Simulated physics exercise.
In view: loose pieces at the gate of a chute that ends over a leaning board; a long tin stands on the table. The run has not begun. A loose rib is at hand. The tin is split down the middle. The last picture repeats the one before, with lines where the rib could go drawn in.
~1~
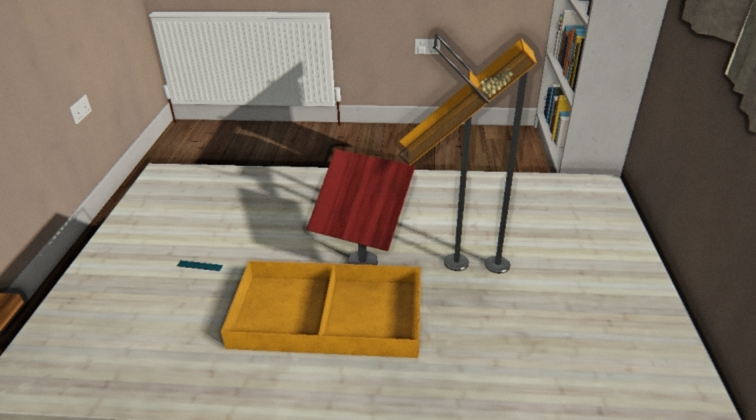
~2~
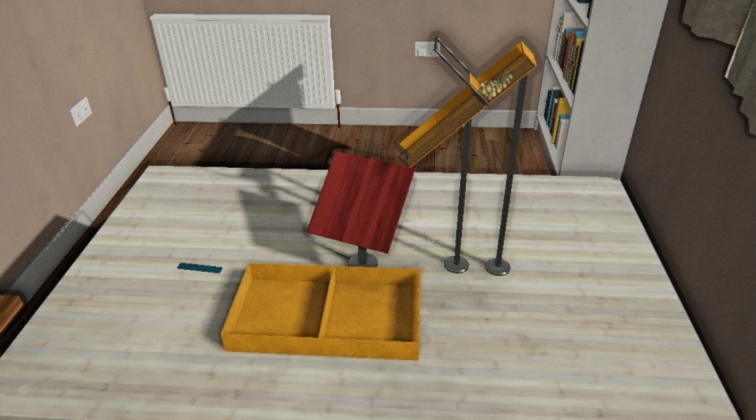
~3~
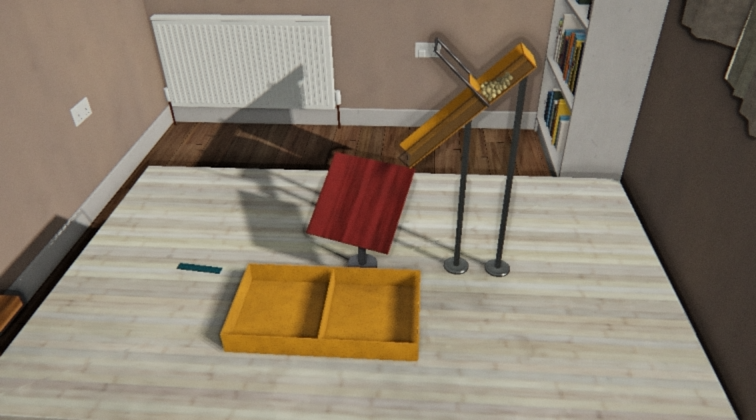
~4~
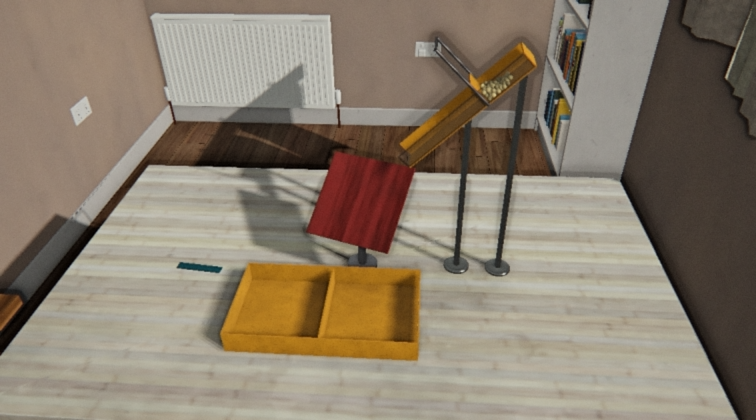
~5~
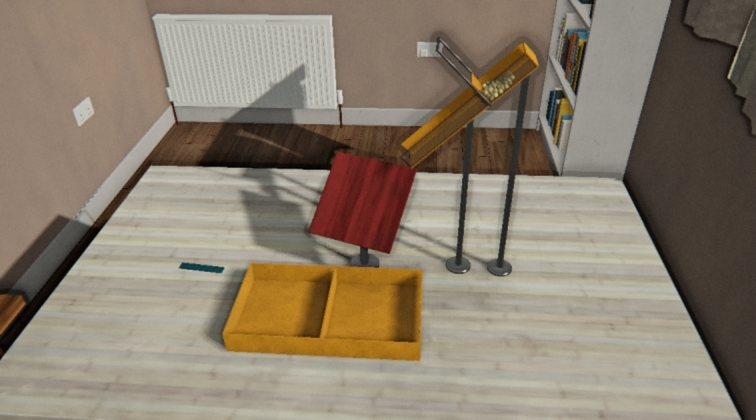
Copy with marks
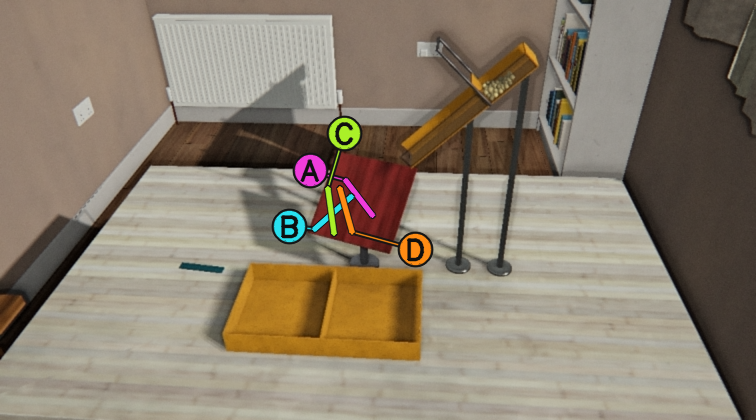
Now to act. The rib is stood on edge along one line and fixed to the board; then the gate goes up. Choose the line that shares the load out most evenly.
The answer is line C.
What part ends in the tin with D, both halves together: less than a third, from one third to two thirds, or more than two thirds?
Line D gives more than two thirds.
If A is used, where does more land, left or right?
The right half.
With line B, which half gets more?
More lands on the left.
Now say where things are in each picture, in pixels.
The first picture shows load behind the gate near (491, 82), soya beans; lip of the chute near (410, 158), sloping fairly steeply.
The second picture shows middle of the board near (360, 200), tilted fairly steeply; middle of its low edge near (346, 242); of its high edge near (374, 159).
The third picture shows front corners of the tin near (221, 335) and (418, 344); front end of its middle wall near (318, 339); gate still shut near (472, 82).
The fourth picture shows middle of the load near (492, 85); lip near (410, 161).
The fifth picture shows middle of the load near (493, 85); lip near (412, 161).
On the marked copy, line A from (345, 180) to (372, 215); line B from (351, 196) to (314, 229); line C from (327, 188) to (334, 233); line D from (339, 188) to (352, 232).
With A, of what is caught, a small share in the left half, all but a few in the right.
With B, of what is caught, the bulk in the left half, a small share in the right.
With C, of what is caught, close to half in the left half, close to half in the right.
With D, of what is caught, a small share in the left half, the bulk in the right.
